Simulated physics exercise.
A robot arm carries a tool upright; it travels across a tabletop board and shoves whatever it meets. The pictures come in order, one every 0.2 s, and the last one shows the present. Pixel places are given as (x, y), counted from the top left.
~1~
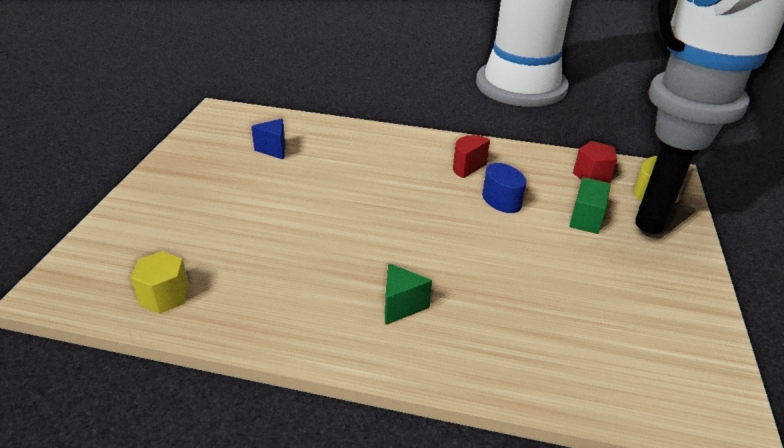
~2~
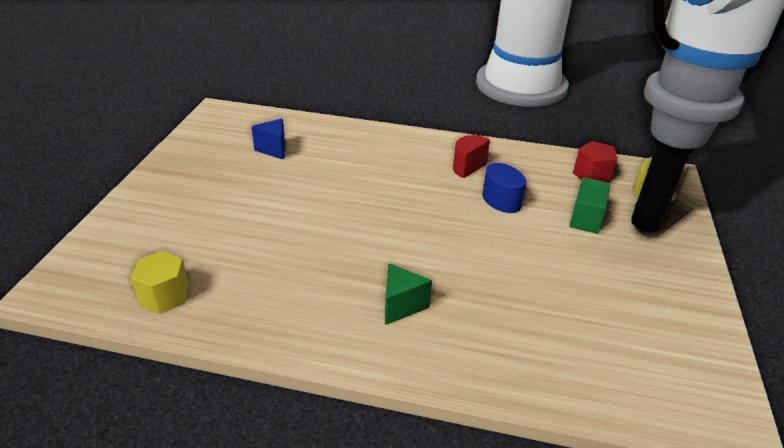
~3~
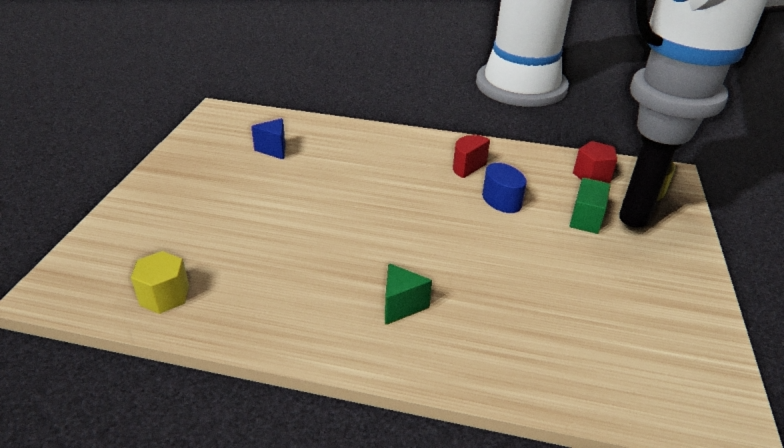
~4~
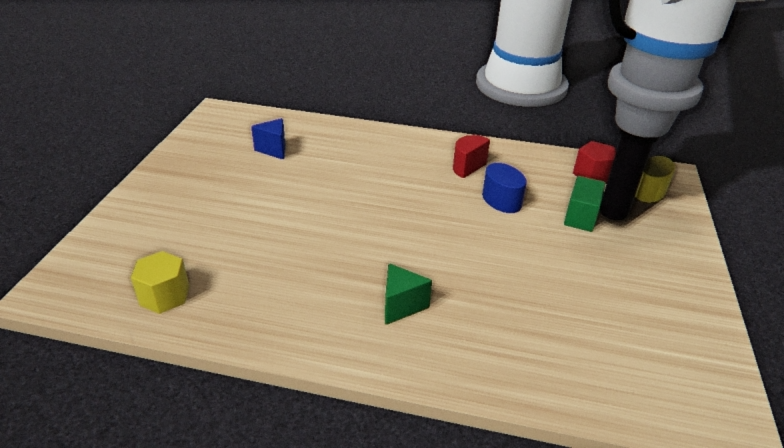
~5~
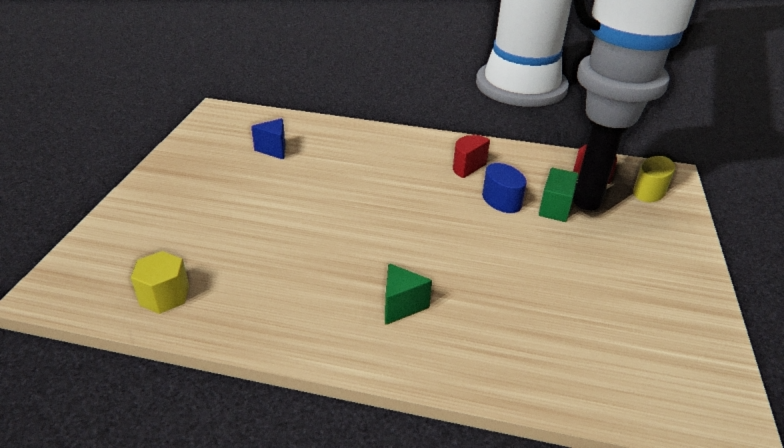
The robot arm's black tool moves left and pushes the green block toward the blue one.
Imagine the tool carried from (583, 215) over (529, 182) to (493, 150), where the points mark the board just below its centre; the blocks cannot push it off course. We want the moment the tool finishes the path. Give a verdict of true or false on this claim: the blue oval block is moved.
That statement is accurate.
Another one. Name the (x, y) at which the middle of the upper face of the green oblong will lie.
In the picture, that point is around (519, 169).
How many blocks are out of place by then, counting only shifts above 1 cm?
By the end of the path, two blocks have moved more than about a centimetre.
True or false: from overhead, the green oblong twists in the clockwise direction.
False
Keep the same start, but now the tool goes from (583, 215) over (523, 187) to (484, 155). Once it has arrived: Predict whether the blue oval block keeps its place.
Shifted out of place.
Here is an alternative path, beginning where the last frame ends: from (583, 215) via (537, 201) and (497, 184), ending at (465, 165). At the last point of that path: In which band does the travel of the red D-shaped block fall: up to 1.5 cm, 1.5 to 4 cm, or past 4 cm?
The 1.5 to 4 cm band.
The first path, step by step. One third of the way, tool at (547, 182); blue oval block at (495, 174); green oblong at (524, 170), turned 40° anticlockwise.
Two thirds of the way, tool at (517, 160); blue oval block at (492, 175); green oblong at (519, 169), turned 50° anticlockwise.
At the end, tool at (494, 139); red D-shaped block unmoved; blue oval block at (492, 175); green oblong at (519, 169), turned 50° anticlockwise.
